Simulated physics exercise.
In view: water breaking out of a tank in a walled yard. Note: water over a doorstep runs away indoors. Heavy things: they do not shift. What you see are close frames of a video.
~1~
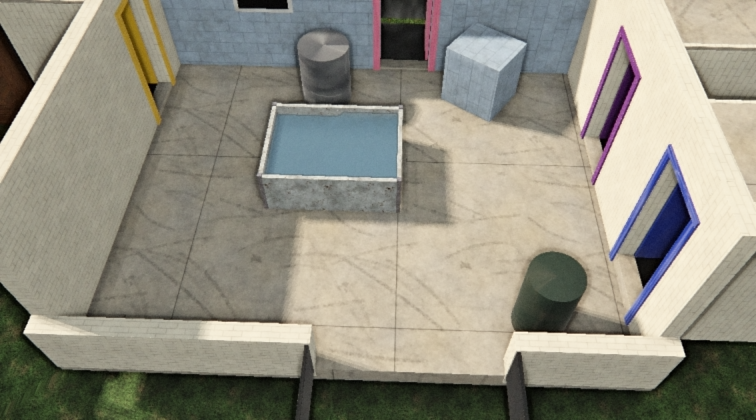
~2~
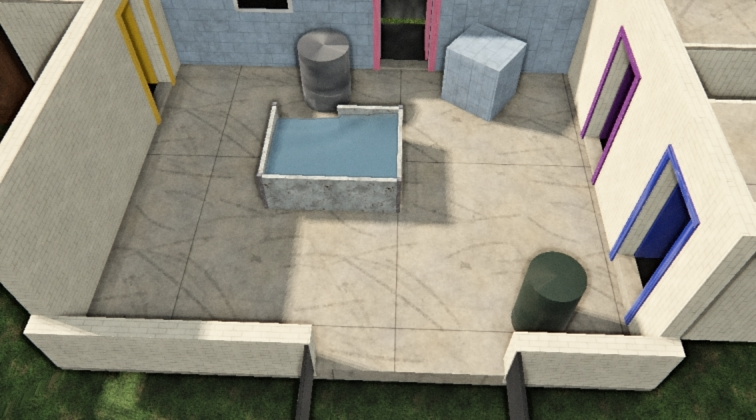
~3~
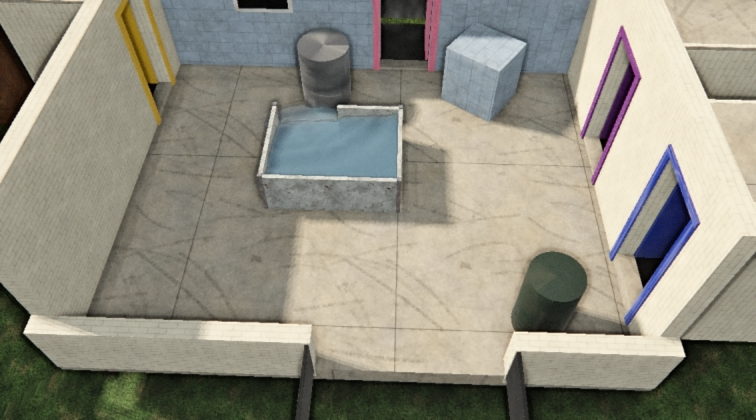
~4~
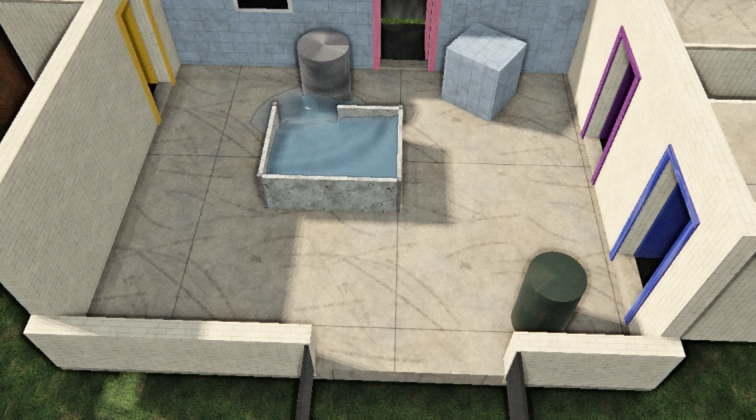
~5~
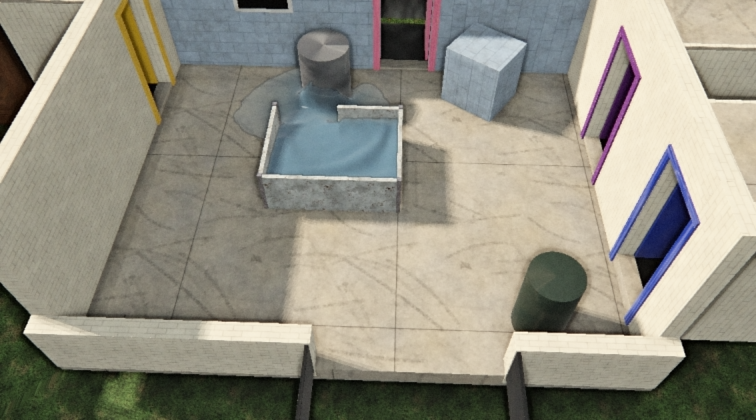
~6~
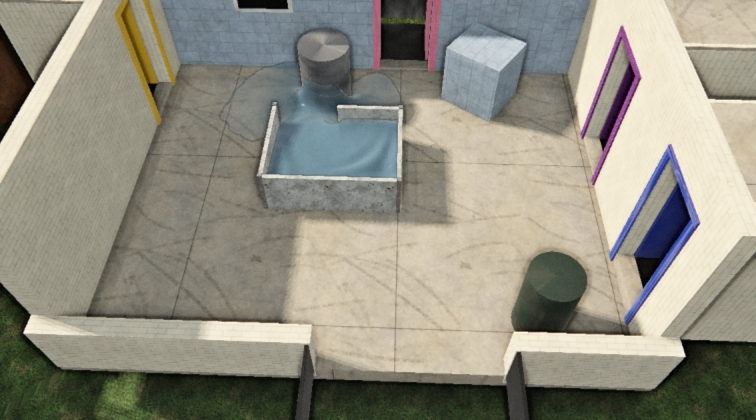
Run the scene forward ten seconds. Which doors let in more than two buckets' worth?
The pink door goes beyond what's allowed there. The blue door stays inside what's allowed there. The purple door stays inside what's allowed there. The yellow door goes beyond what's allowed there.
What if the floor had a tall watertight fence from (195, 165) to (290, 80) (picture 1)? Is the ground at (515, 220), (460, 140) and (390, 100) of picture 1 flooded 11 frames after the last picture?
In order: Untouched, soaked, soaked.
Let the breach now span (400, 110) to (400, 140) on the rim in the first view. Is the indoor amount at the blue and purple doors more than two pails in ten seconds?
Check - blue: Comes out below; purple: Comes out above.
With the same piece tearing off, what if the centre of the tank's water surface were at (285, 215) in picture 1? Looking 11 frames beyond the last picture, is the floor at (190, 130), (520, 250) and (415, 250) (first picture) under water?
First spot swamped, second bare, third bare.
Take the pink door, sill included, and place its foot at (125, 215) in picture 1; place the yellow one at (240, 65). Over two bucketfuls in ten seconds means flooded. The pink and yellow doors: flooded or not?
Note: Pink does not reach the limit, yellow beats the limit.
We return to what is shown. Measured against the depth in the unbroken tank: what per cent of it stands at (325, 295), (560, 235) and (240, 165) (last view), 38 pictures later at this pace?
My figures are about 2, 4 and 2 percent.
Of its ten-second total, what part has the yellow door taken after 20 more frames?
Approximately 60 per cent.
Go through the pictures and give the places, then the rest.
Still water in the open tank at (334, 144), in the first picture.
Water pours out on the open tank's far side and has run to a hidden place, in the second picture.
Water pours out on the open tank's far side and has run to a hidden place, in the third picture.
Water pours out on the open tank's far side and has run to (291, 92), in the fourth picture.
The front is at (291, 72), out from the gap on the open tank's far side, in the fifth picture.
Water pours out on the open tank's far side and has run to (270, 68), in the sixth picture.
A moment on, water covers 20 % of the floor; the pink door under two buckets in, the blue door not reached, the purple door not reached, the yellow door not reached.
Next, water covers 25 % of the floor; the pink door under two buckets in, the blue door not reached, the purple door not reached, the yellow door under two buckets in.
Then, water covers 40 % of the floor; the pink door over two buckets in, the blue door not reached, the purple door wet at the sill, nothing in, the yellow door far over two buckets in.
Later, water covers 75 % of the floor; the pink door over two buckets in, the blue door wet at the sill, nothing in, the purple door under two buckets in, the yellow door far over two buckets in.
In the end, water covers 95 % of the floor; the pink door far over two buckets in, the blue door wet at the sill, nothing in, the purple door under two buckets in, the yellow door far over two buckets in.
